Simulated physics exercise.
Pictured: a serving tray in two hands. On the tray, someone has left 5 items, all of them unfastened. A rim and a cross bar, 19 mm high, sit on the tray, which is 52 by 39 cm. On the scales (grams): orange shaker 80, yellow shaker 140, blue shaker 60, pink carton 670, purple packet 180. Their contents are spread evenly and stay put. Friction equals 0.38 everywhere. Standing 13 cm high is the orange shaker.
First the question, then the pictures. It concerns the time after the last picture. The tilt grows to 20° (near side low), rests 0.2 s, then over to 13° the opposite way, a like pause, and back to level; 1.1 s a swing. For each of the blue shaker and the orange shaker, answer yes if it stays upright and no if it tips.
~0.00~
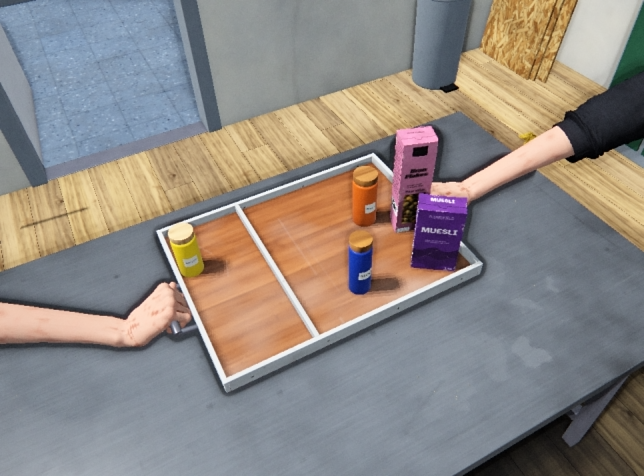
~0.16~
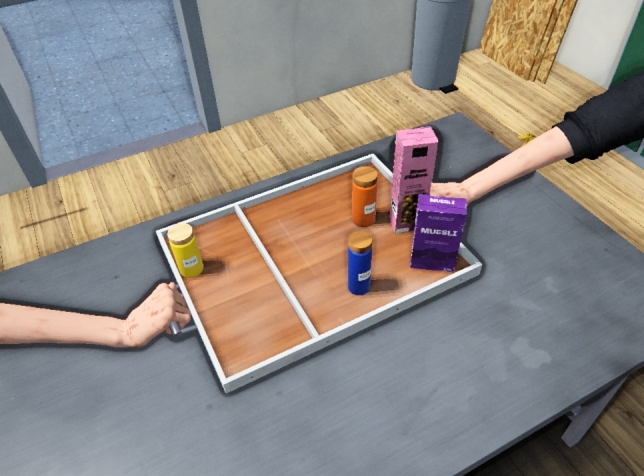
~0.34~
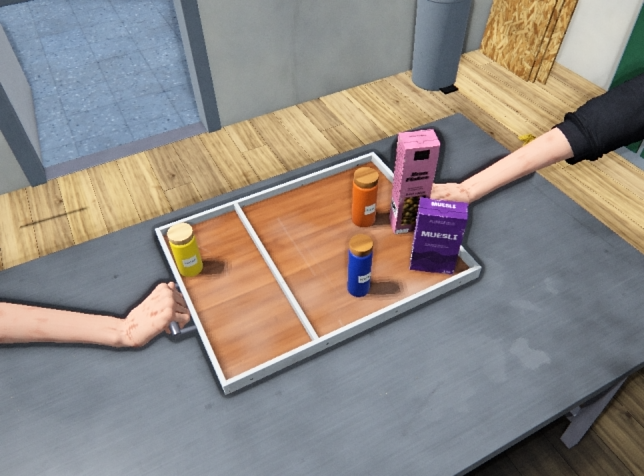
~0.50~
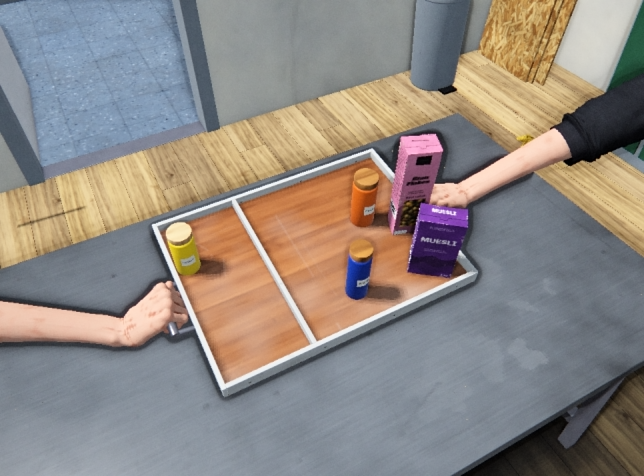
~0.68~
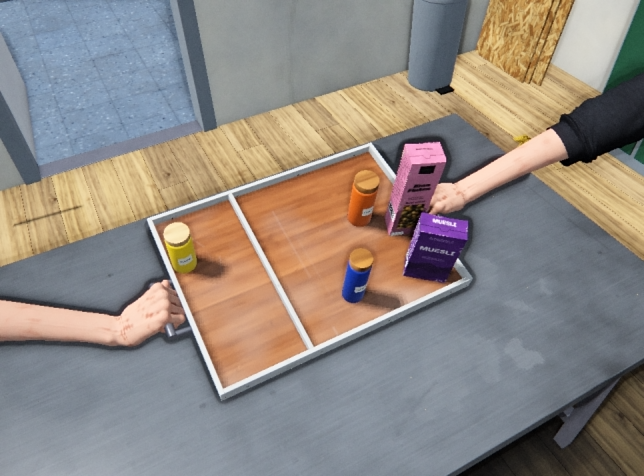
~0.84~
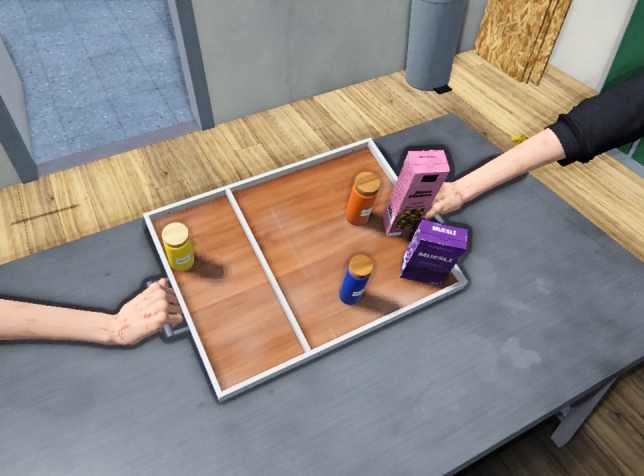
Blue shaker no, orange shaker yes.
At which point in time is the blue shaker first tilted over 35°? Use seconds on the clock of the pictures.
Roughly at the 1.3 s mark.
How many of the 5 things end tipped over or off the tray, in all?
In total, 3.
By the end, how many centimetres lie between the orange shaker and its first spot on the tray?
It ends up around 0 cm from its start.
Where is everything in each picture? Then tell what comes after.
Tray level; blue shaker (360, 264); orange shaker (365, 197), in the first frame.
Tray level; purple packet (437, 235); yellow shaker (186, 251), in the second frame.
Tilt 2°, near edge down; pink carton (413, 185); purple packet (437, 238), in the third frame.
Tilt 5°, near edge down; yellow shaker (184, 249); pink carton (413, 188), in the fourth frame.
Tilt 11°, near edge down; purple packet (434, 250); yellow shaker (181, 248), in the fifth frame.
Tilt 16°, near edge down; blue shaker (355, 281); orange shaker (362, 200), in the sixth frame.
After 1.54 s, tilt 19°, near edge down; blue shaker, pink carton and purple packet now off the tray.
After 2.24 s, tilt 9°, far edge down.
At rest (4.3 s), off the tray and tipped over, blue shaker, pink carton and purple packet; the other 2 in place, give or take 5 cm. In the last view, blue shaker near (384, 395), orange shaker near (357, 197).
